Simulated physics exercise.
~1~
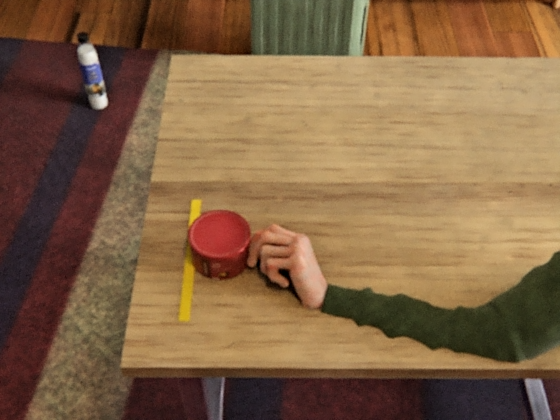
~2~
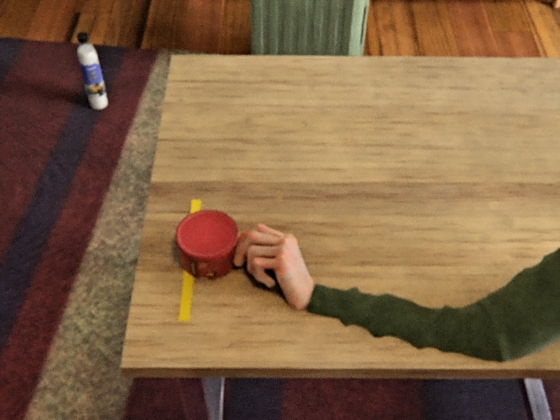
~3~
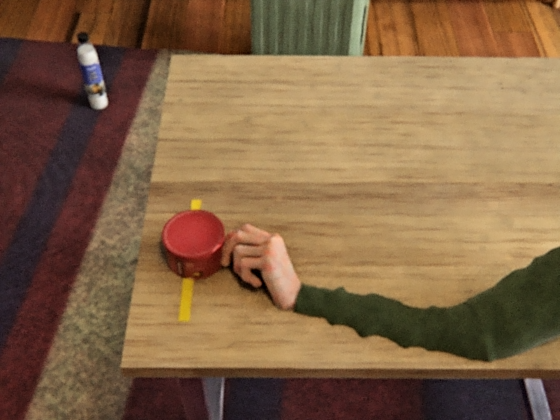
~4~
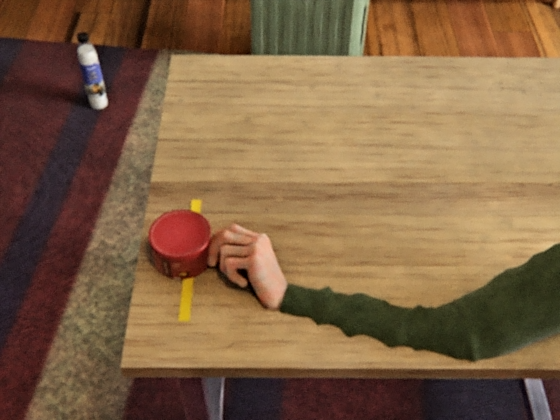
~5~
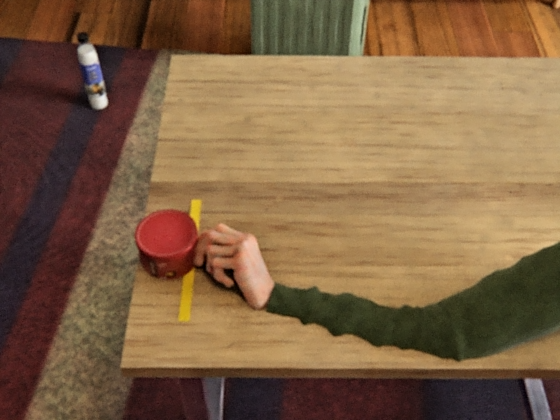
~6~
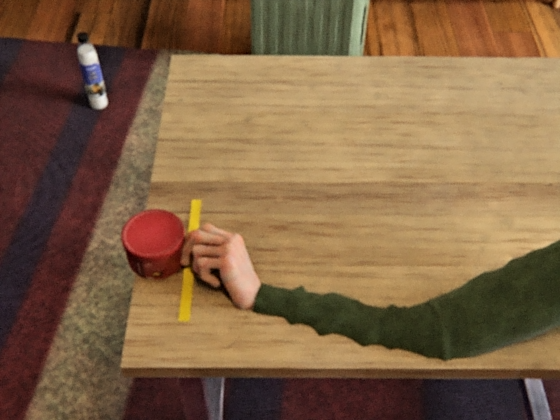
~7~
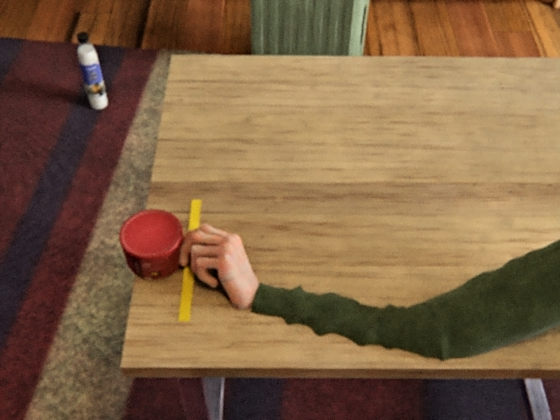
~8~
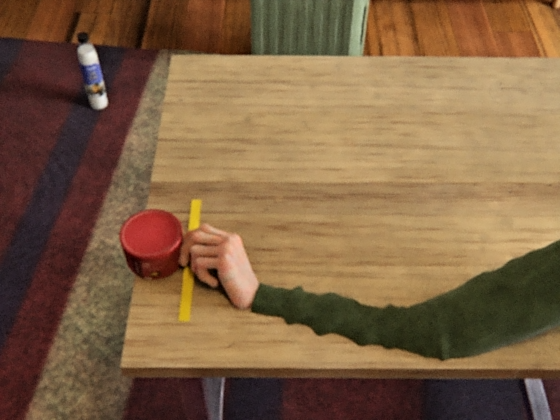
In this clip, a hand with a green sleeve pushes a red tub left across a wooden table, over a strip of yellow tape toward the table's edge, then stops, leaving the tub resting at the edge, still on top.
